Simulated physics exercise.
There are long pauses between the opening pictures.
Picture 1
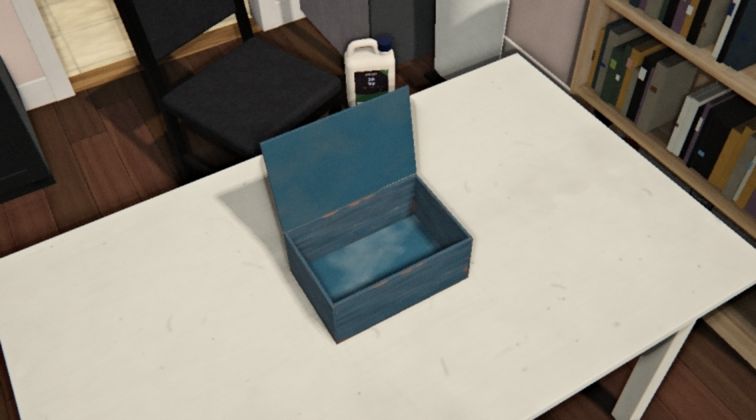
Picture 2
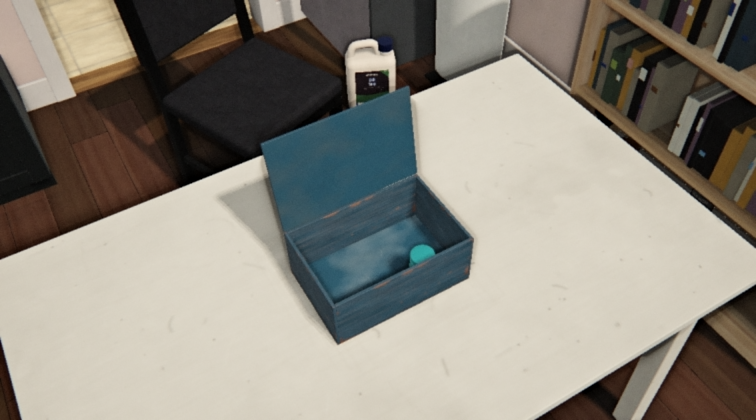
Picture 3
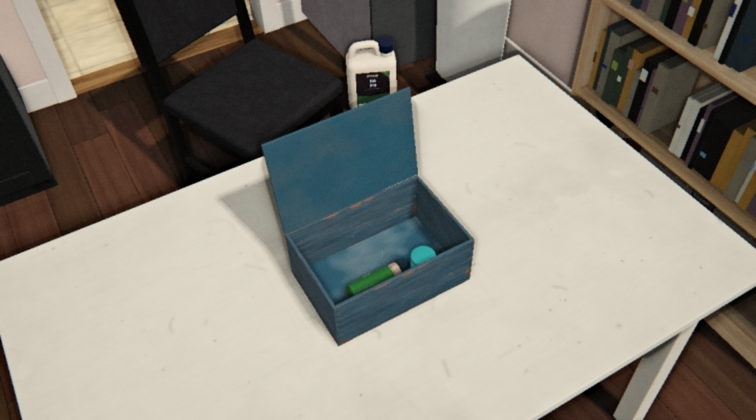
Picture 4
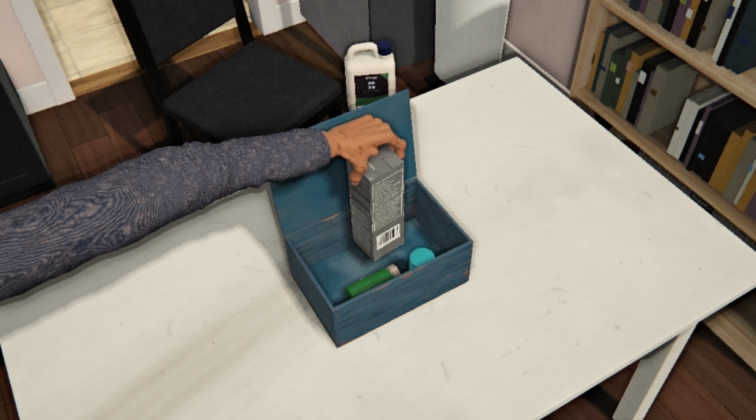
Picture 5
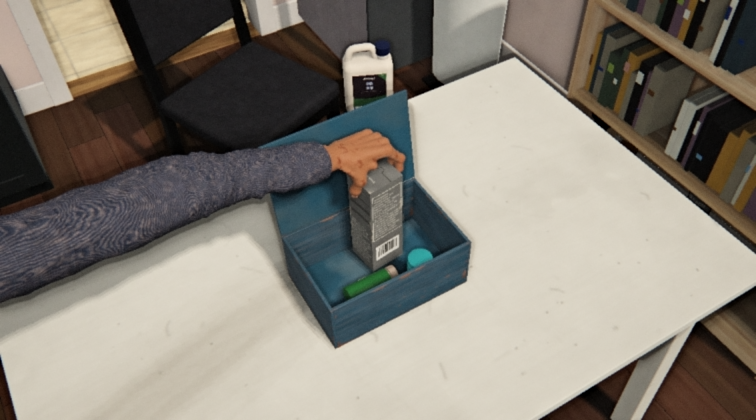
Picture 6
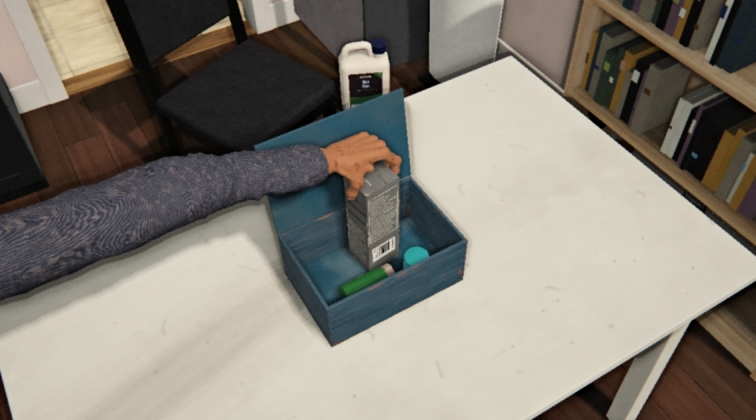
An arm in a dark patterned sleeve reaches from the left over a white table, seen from above, with a black chair, a white jug and a bookshelf beyond. An open blue wooden box sits there, empty at first, then holding a turquoise round object, then a green cylinder too. The hand lowers a grey carton upright into the box and keeps hold, as the view shifts very slightly.
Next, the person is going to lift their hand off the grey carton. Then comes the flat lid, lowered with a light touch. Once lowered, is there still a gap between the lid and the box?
In the end, the box is left open.
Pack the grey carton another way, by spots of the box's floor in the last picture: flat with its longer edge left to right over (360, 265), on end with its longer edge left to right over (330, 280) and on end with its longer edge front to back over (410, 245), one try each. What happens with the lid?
With the first placement it drops into place; with the second it can't come down; with the third it can't come down.
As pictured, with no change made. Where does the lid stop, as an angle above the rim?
Close to 30 degrees.
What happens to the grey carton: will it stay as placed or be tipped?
Well, the grey carton ends up skewed.
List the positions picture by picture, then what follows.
In the first picture, the last thing is not in view yet.
In the second picture, the last thing is not in view yet.
In the third picture, the last thing is not in view yet.
In the fourth picture, coming down; grey carton (377, 204).
In the fifth picture, coming down; grey carton (376, 215).
In the sixth picture, put in, still held; grey carton (373, 217).
Then, 1.50 s on from there, lid 74° above the rim; grey carton turned 5° from how it was put near (376, 219).
Then, 2.00 s on from there, lid 45° above the rim; grey carton turned 26° from how it was put near (390, 233).
In the end, lid 31° above the rim; toppled in the box, grey carton; moved from the start, green shaker; turquoise shaker unmoved. At the end, from the last picture's camera, grey carton near (393, 241).
